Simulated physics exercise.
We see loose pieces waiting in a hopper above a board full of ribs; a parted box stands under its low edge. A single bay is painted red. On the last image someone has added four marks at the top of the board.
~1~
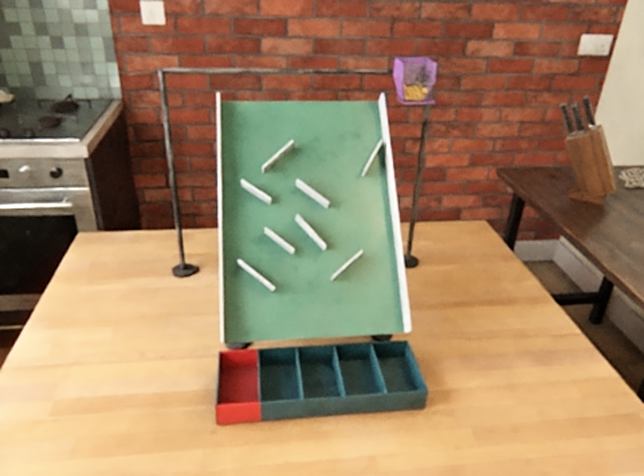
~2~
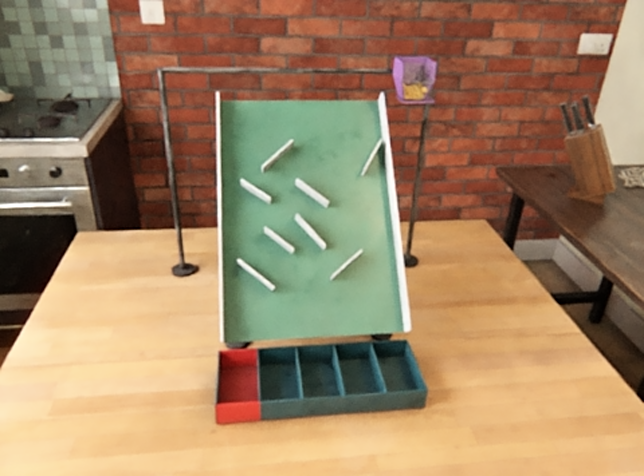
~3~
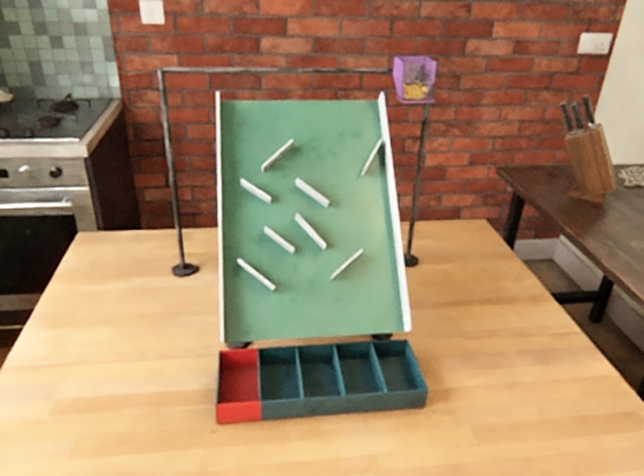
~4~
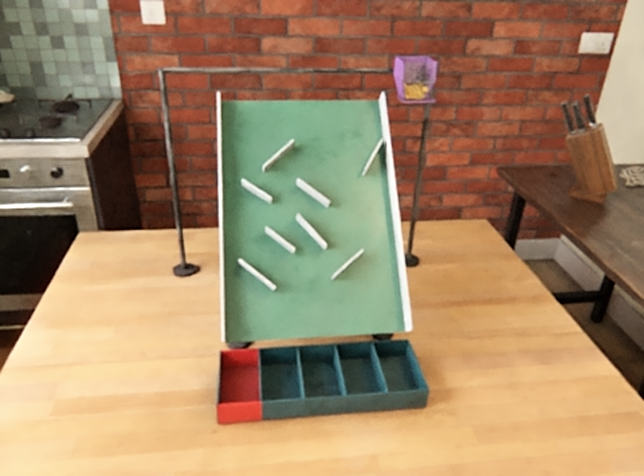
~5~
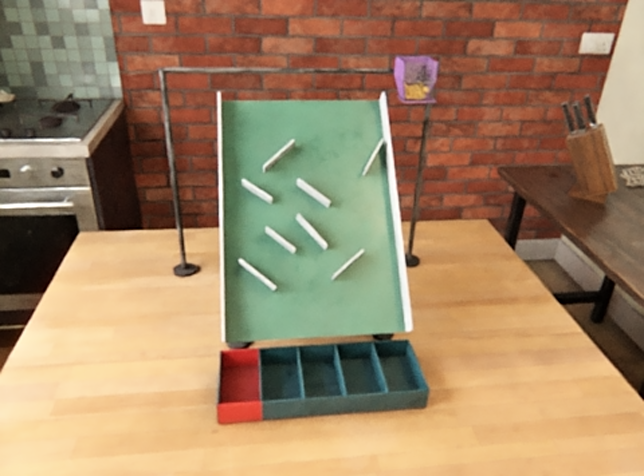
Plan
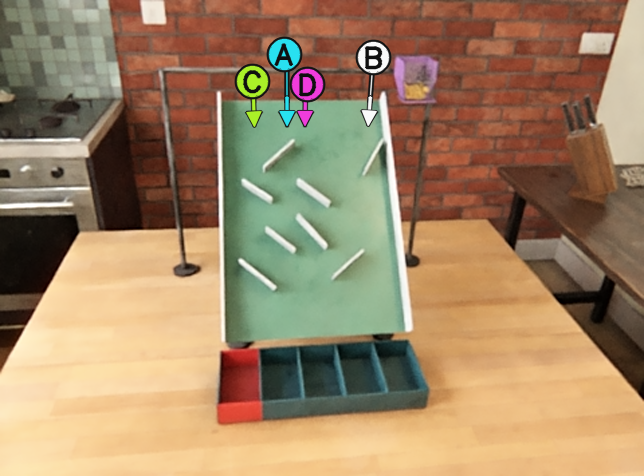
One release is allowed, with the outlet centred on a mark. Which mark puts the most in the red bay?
The answer is mark C.
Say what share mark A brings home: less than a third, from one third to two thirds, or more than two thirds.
It is less than a third.
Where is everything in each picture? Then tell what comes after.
Hopper near (412, 90), puffed corn balls, door shut, in the first picture.
Ribs (263, 167) to (293, 140), (364, 170) to (382, 139), (241, 180) to (270, 199), in the second picture.
Ribs (297, 179) to (329, 202), (265, 227) to (293, 249), (297, 214) to (326, 245), in the third picture.
Ribs (239, 260) to (275, 288), (334, 276) to (363, 250), in the fourth picture.
Red bay near (240, 412), number 1 of 5 from the left, in the fifth picture.
On the marked copy, mark A meets the board at (287, 120); mark B meets the board at (368, 120); mark C meets the board at (254, 121); mark D meets the board at (305, 120).
With A, a small share in the red bay, the bulk in other bays.
With B, a small share in the red bay, the bulk in other bays, a small share held on the board, only a few outside the box.
With C, close to a third in the red bay, close to two thirds in other bays, only a few outside the box.
With D, only a few in the red bay, all but a few in other bays, a small share outside the box.
